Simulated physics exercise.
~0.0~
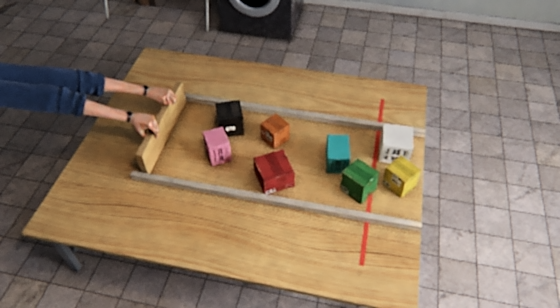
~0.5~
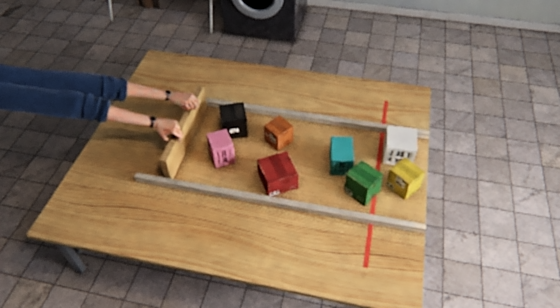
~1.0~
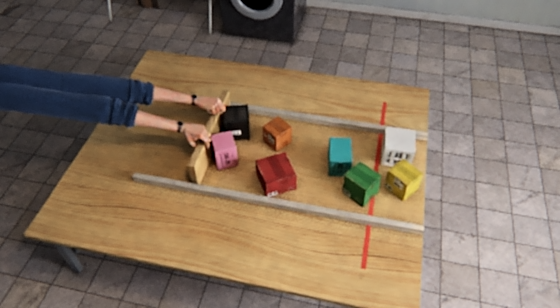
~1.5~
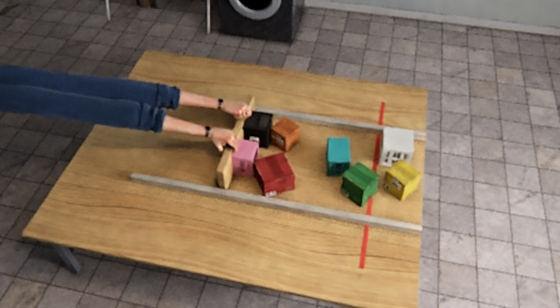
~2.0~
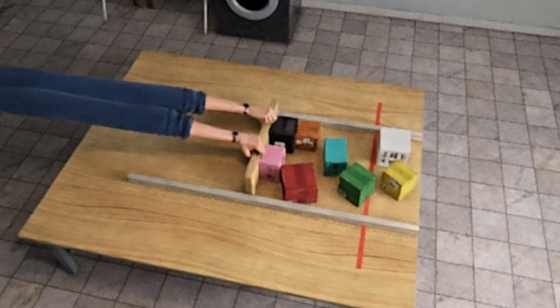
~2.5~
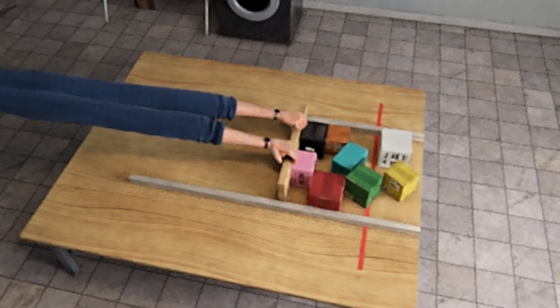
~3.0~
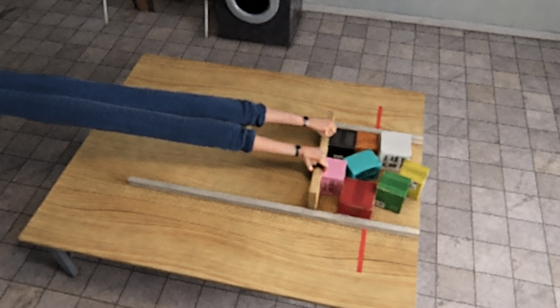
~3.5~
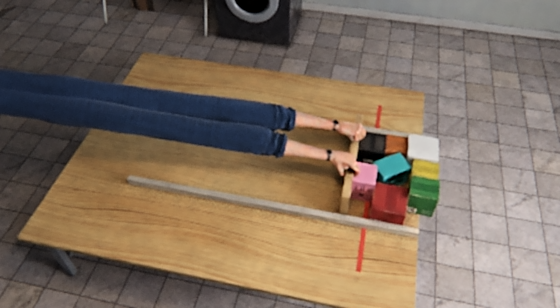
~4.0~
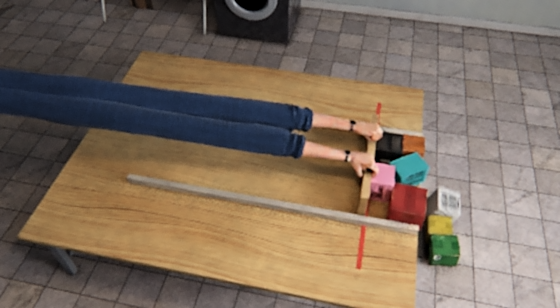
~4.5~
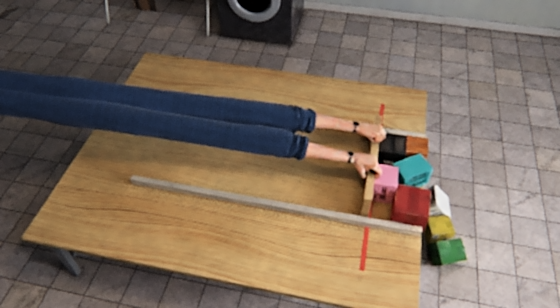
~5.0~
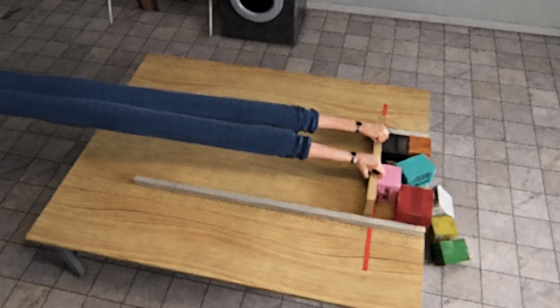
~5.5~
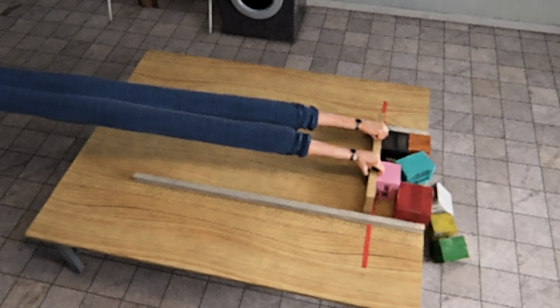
We see two hands push an upright plank rightward along a wooden platform, gathering scattered coloured boxes until it stops near the red tape. The white, yellow and green boxes go over the right edge, while the black, orange, pink, teal and red ones remain bunched against the plank.
